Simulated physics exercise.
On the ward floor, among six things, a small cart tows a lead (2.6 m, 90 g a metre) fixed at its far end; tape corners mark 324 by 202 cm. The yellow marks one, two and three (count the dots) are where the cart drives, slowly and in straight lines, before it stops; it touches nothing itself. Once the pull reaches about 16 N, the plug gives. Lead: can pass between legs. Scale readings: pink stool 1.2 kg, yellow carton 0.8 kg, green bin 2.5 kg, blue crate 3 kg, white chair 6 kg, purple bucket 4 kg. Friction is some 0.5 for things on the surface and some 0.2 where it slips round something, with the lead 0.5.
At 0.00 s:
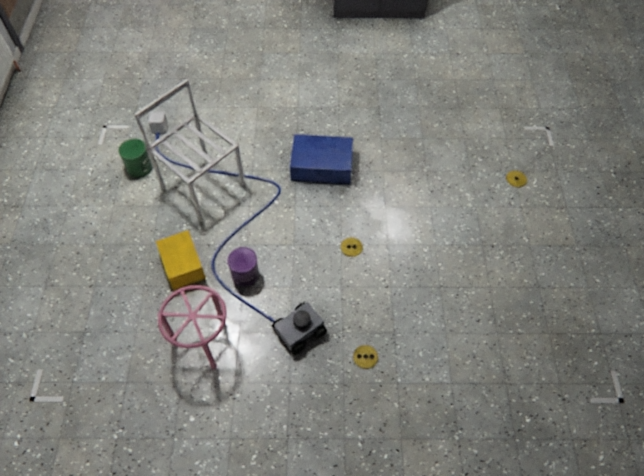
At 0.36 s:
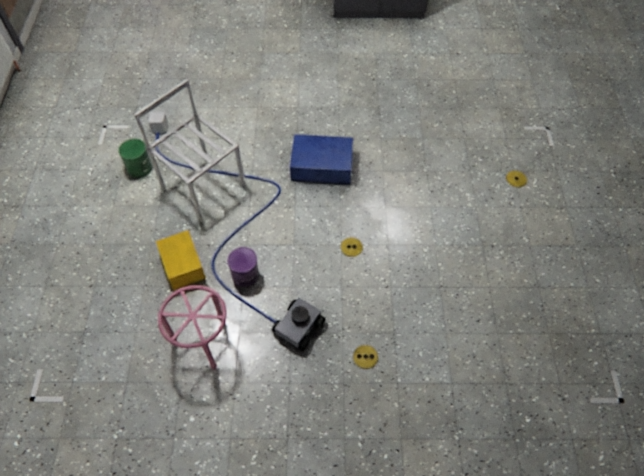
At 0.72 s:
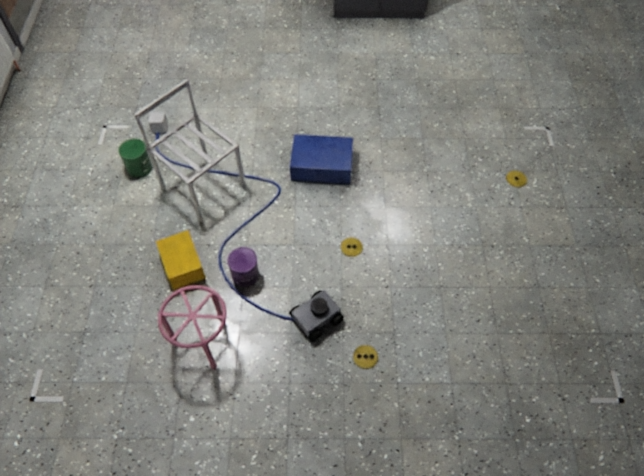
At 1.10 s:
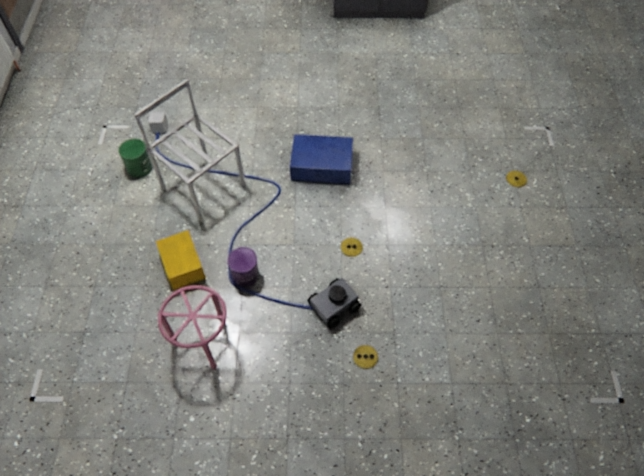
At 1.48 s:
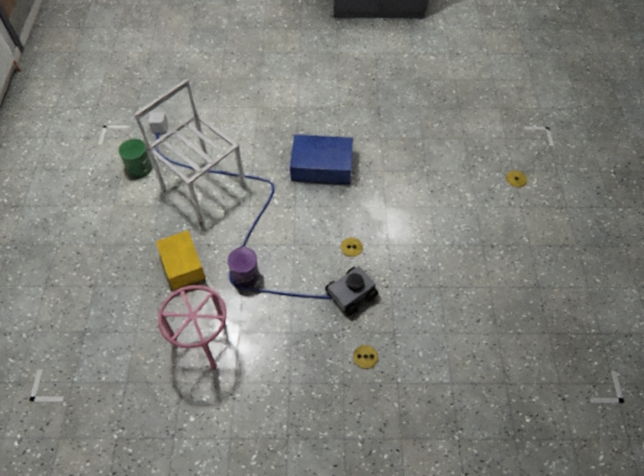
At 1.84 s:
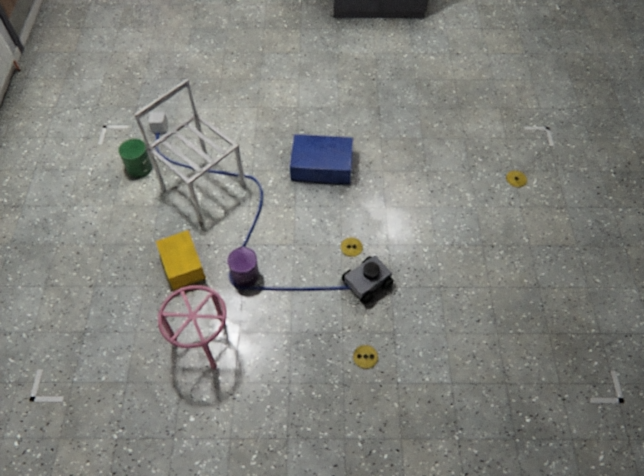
The clip shows a small dark cart on a speckled floor turning slightly, then rolling slowly up and to the right, pulling a blue lead against a purple bucket, while the chair, stool, crate, carton and green bin stay still.
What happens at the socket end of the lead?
The plug is dragged out.
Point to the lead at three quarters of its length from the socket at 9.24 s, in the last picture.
About (437, 207).
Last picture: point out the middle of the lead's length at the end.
Halfway point, last view: Approx. (355, 242).
After 4.3 s, cart at (456, 216), 13 N at the fixed end; purple bucket 33 cm off its start.
After 6.8 s, cart at (473, 196), plug out; purple bucket 44 cm off its start.
After 9.2 s, cart at (359, 243), plug out; purple bucket 44 cm off its start at (293, 214).
After 11.7 s, cart at (366, 355), plug out; purple bucket 44 cm off its start.
After 12.1 s, cart at (366, 355), plug out; purple bucket 44 cm off its start at (293, 214).
